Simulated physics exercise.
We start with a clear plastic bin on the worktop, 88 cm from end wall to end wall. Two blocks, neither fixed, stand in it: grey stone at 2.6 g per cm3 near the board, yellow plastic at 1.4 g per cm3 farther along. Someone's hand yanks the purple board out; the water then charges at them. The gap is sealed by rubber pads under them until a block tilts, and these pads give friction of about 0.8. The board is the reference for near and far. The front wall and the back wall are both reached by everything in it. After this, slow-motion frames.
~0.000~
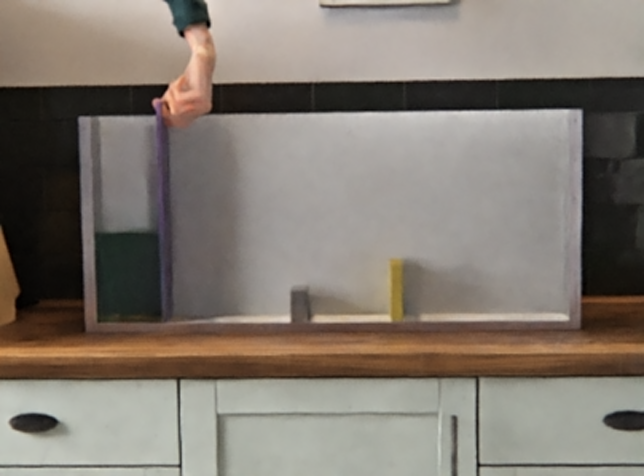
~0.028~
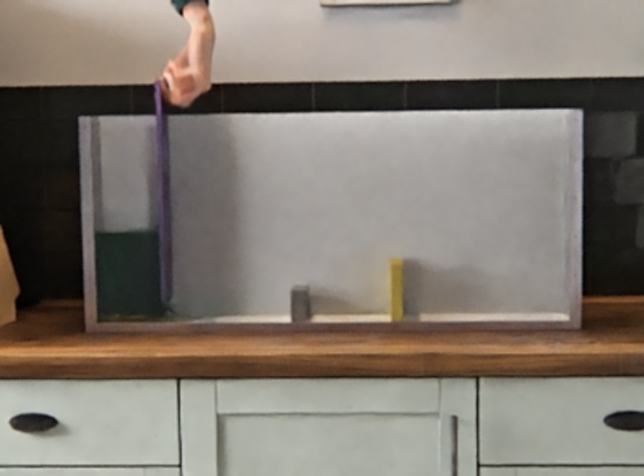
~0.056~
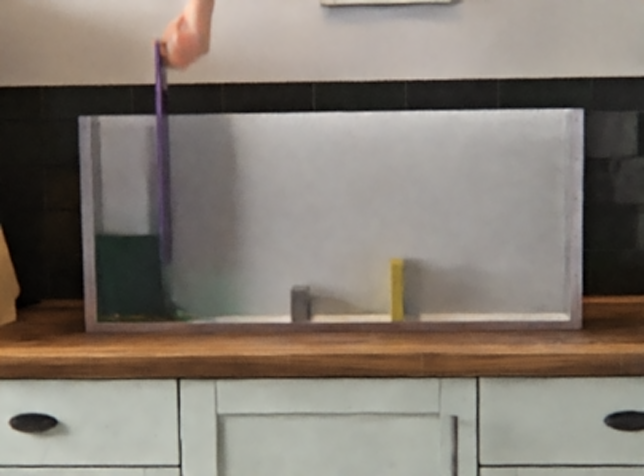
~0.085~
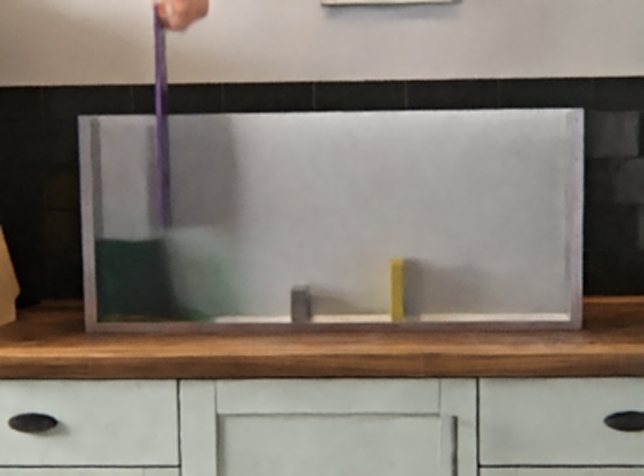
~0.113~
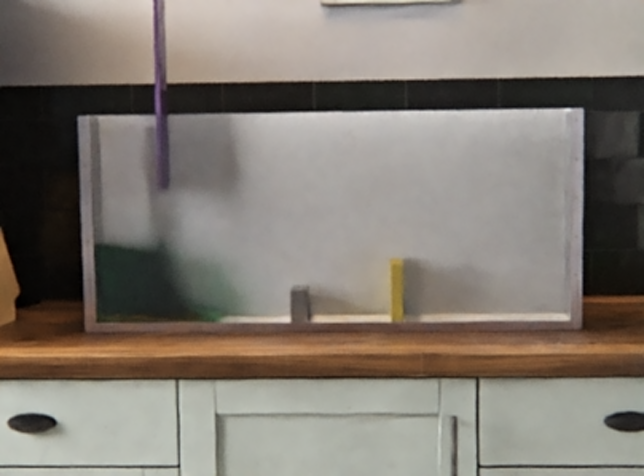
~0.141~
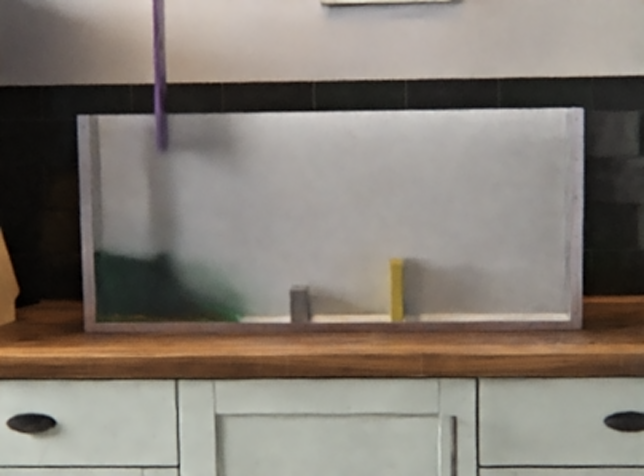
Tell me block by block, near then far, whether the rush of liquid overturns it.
Near one: Over it goes; far one: Over it goes.
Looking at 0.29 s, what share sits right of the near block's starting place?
Share: Some 6 per cent.
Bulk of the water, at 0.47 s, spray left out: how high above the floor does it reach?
Roughly 21.5 centimetres.
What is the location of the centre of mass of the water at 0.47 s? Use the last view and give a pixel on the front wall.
Centre of mass, last view: Approx. (251, 301).
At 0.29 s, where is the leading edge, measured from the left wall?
Roughly 40 cm out.
After 0.29 s the front has run 40 cm from the left wall, the near block leans 8° and the far block is upright.
After 0.47 s the near block lies flat and the far block is upright.
After 0.76 s the near block lies flat and the far block leans 64°.
In the end the near block lies flat and the far block lies flat; 34 per cent of the water is past where the far block first stood.
